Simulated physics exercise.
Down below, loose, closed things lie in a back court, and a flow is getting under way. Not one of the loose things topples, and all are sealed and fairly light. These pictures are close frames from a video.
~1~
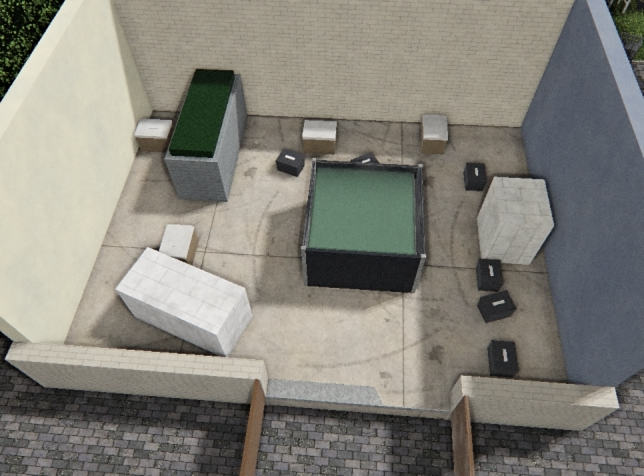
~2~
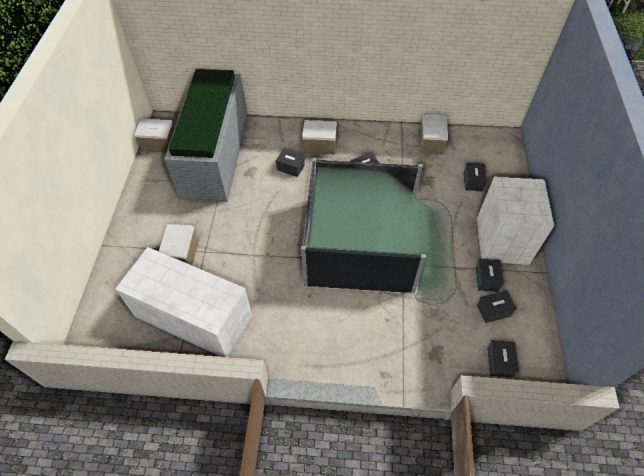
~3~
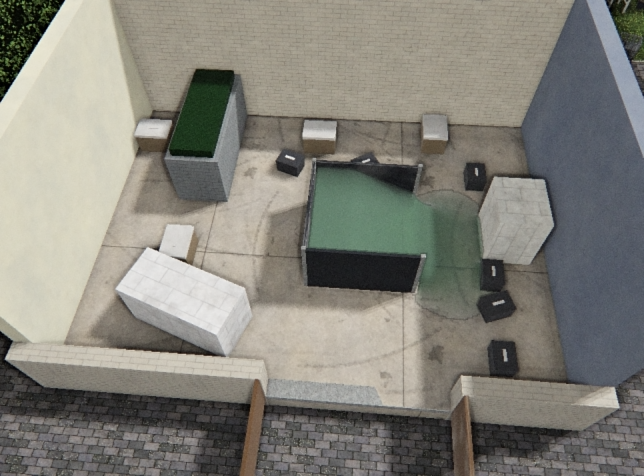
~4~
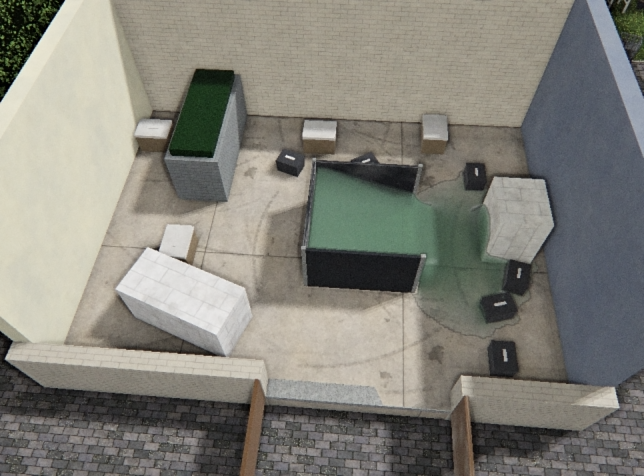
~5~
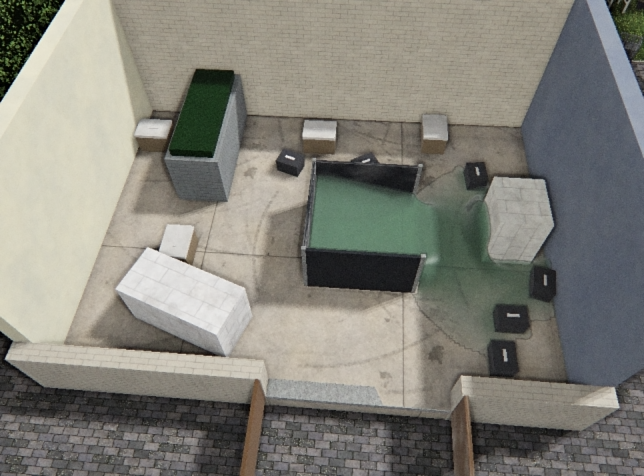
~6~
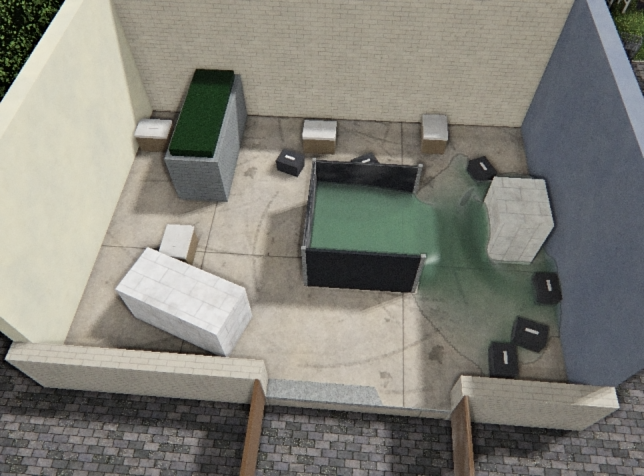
In a walled courtyard, green water poured out of the right side of a dark square tank and spread across the floor, pushing a few small dark boxes toward the right wall.
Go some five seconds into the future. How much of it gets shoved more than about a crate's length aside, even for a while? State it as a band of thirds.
Portion: No less than two thirds.
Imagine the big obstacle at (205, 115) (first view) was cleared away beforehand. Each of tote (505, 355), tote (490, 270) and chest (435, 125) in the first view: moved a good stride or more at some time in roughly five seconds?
Item one went the distance, item two went the distance, item three went the distance.
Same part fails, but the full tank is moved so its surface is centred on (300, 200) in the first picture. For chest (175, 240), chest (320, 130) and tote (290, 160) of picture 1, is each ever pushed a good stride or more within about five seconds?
Well, the first one didn't get far, the second didn't get far, and the third didn't get far.
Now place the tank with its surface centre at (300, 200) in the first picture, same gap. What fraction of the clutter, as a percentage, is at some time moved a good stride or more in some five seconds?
Estimate: Around 60 per cent of them.
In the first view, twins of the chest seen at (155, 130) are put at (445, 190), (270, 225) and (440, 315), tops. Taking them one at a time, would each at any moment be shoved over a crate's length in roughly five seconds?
First driven off; second falls short; third driven off.
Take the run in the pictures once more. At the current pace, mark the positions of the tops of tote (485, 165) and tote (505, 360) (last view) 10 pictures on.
Close to pixel (482, 120) and pixel (366, 319).
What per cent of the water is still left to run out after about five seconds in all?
I'd say close to 92 percent.
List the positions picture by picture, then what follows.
A tote at (491, 271), on the bottom; a tote at (499, 303), on the bottom; 0 of 10 have shifted, in the first frame.
A tote at (491, 271), on the bottom; a tote at (499, 303) rests on the ground; 0 of 10 have shifted, in the second frame.
A tote at (494, 271), on the bottom, close to its start; a tote at (499, 303), on the bottom; 0 of 10 have shifted, in the third frame.
A tote at (519, 273), on the bottom, a stride from its start; a tote at (500, 304), on the bottom; 1 of 10 have shifted, in the fourth frame.
A tote at (545, 280), on the bottom, a stride from its start; a tote at (513, 316), on the bottom, close to its start; 2 of 10 have shifted, in the fifth frame.
A tote at (549, 286), afloat, a stride from its start; a tote at (532, 331), on the bottom, a stride from its start; 3 of 10 have shifted, in the sixth frame.
A moment on, 3 of 10 are well off their spots; 1 afloat.
Next, 4 of 10 are well off their spots; 3 afloat.
Later, 5 of 10 are well off their spots; 3 afloat.
In the end, 8 of 10 are well off their spots, and 8 have been at some point; 6 afloat.
